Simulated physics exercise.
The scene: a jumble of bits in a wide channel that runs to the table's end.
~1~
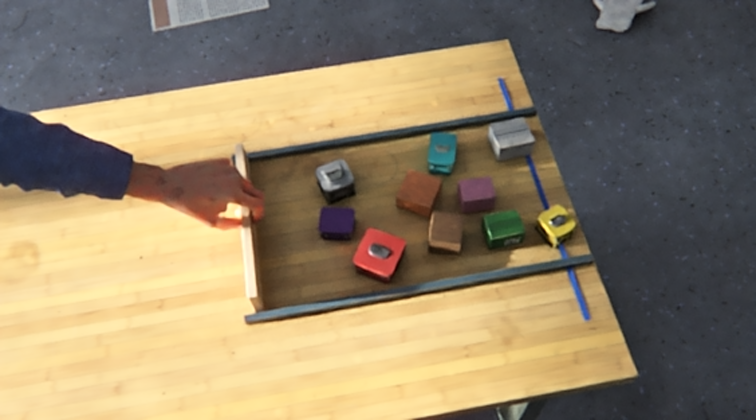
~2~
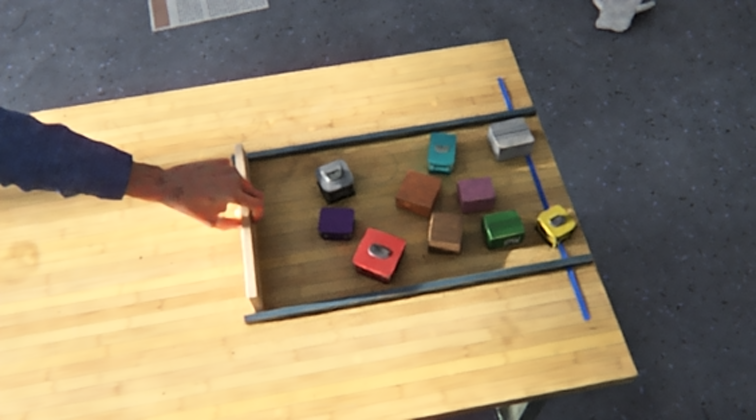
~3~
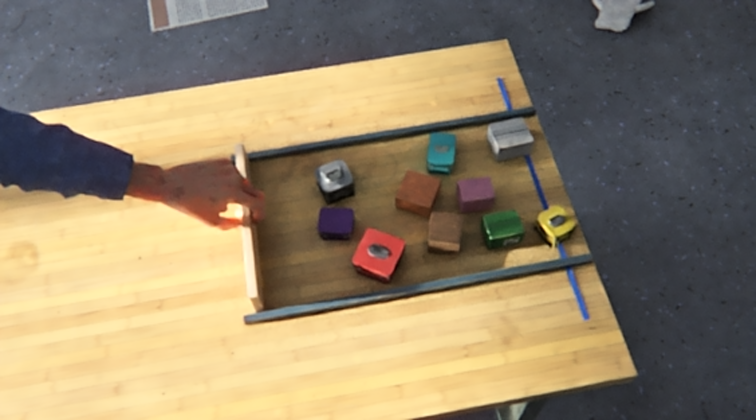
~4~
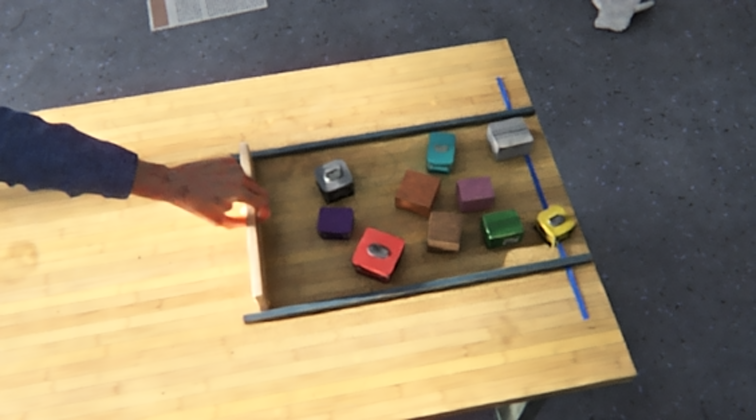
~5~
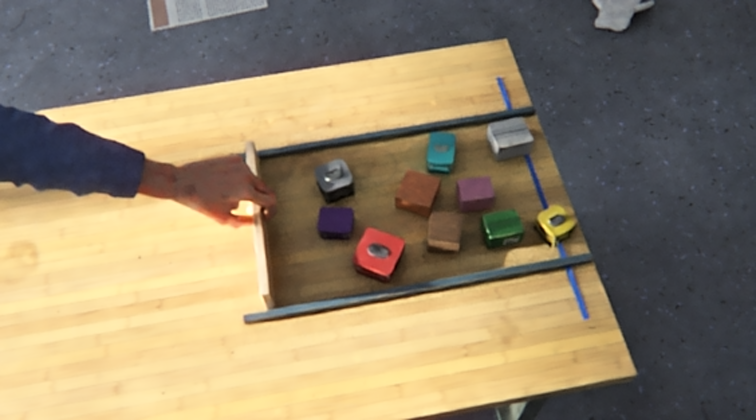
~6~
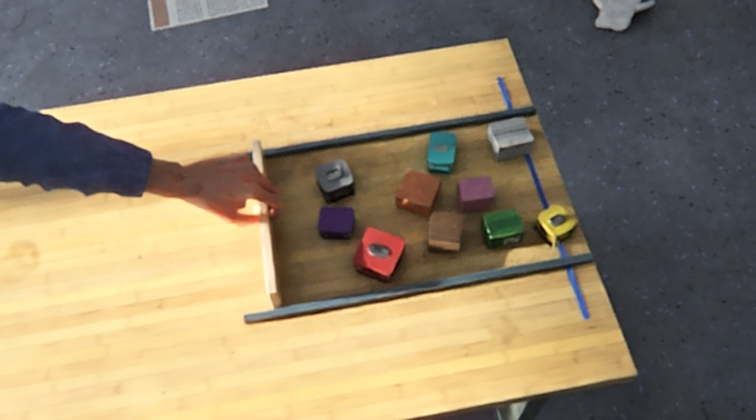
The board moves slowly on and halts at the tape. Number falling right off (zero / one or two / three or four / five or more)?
Five or more.
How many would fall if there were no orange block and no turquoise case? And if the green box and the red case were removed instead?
First 5, second 4.
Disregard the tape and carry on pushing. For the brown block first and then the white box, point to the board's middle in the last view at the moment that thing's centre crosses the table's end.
The middle is at (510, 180) when it's the brown block, and at (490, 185) when it's the white box.
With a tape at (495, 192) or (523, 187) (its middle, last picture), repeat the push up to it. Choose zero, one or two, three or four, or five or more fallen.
First three or four, second 5 or more.
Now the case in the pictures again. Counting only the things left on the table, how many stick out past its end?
You'd get 4.
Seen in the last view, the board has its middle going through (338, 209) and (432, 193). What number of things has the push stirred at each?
Up to then 2, and up to the other point 9.
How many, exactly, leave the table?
Result - number fallen: 6.
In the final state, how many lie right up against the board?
That makes 4.
Soon after, none off yet; yellow case at rest near (555, 226); white box at rest near (510, 139); green box at rest near (502, 228).
Then, none off yet; yellow case moving near (562, 225); white box at rest near (510, 139); green box moved about its own width near (527, 223).
Further on, two off so far; yellow case on the floor near (545, 359); white box moved about its own width near (549, 121); green box on its side near (595, 235).
At rest, the number that fall off is five or more; fallen, orange block, brown block, pink block, green box, white box and yellow case.
